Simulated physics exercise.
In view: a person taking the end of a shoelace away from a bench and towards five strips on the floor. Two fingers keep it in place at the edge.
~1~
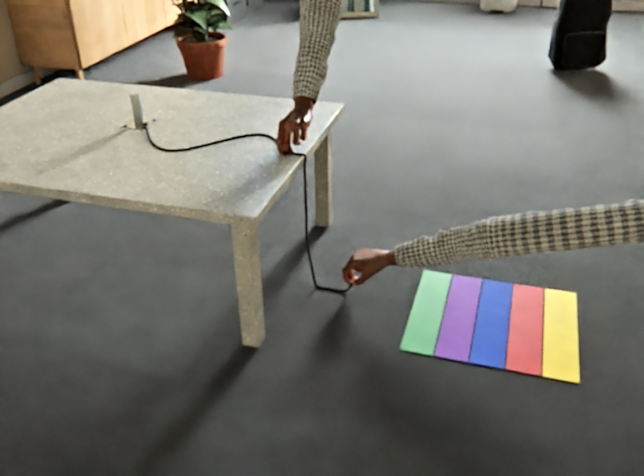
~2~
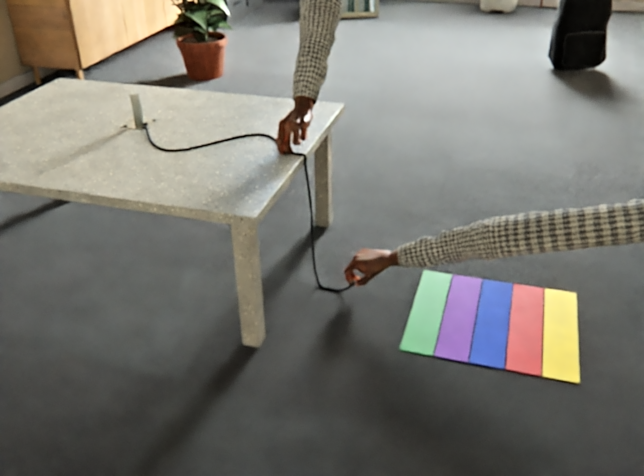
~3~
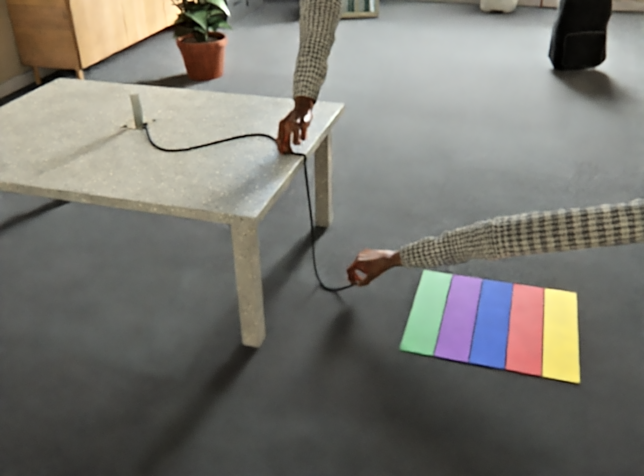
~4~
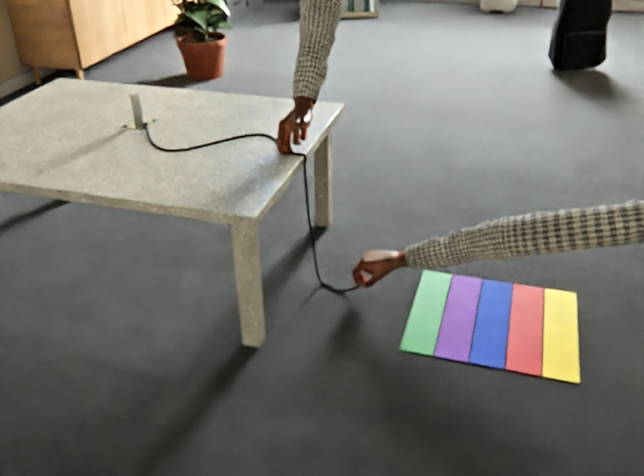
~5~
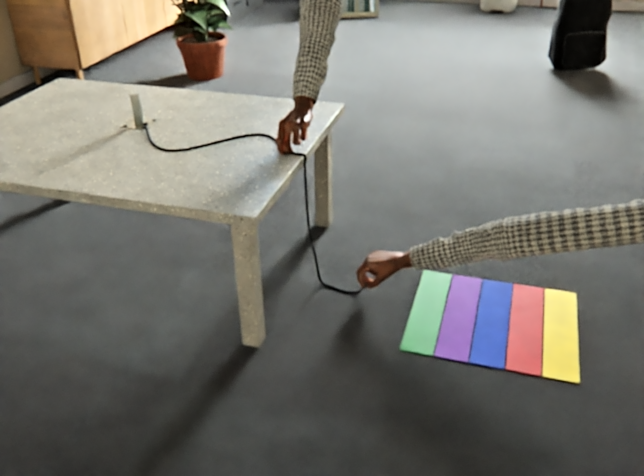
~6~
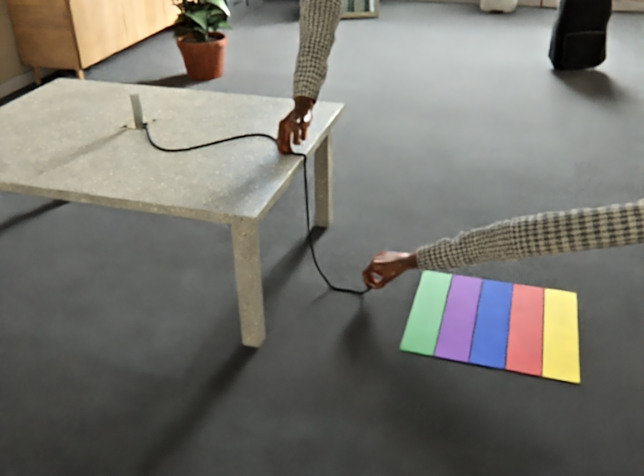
A hand held a black cord at the edge of a pale table while another hand, low near the floor, drew its end slightly right, toward five coloured strips.
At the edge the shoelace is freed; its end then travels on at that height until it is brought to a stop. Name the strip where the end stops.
Red.
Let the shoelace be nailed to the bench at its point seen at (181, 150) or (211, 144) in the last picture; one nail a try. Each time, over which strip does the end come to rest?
The end lands on blue the first time and on blue the second time.
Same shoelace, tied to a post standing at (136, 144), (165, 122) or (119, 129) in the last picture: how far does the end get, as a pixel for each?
Going by the last picture, roughly (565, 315), (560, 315) and (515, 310).
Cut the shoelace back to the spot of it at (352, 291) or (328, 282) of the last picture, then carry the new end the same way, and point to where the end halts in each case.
It would be at (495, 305) in the first case and at (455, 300) in the second.
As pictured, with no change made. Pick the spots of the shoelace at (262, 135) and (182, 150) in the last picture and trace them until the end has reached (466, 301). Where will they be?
Roughly (296, 152) for the first and (225, 136) for the second.
Early on, end near (466, 301); over purple.
Midway, end near (507, 308); over blue.
At the end of the slack, end near (532, 312); over red. Over red.
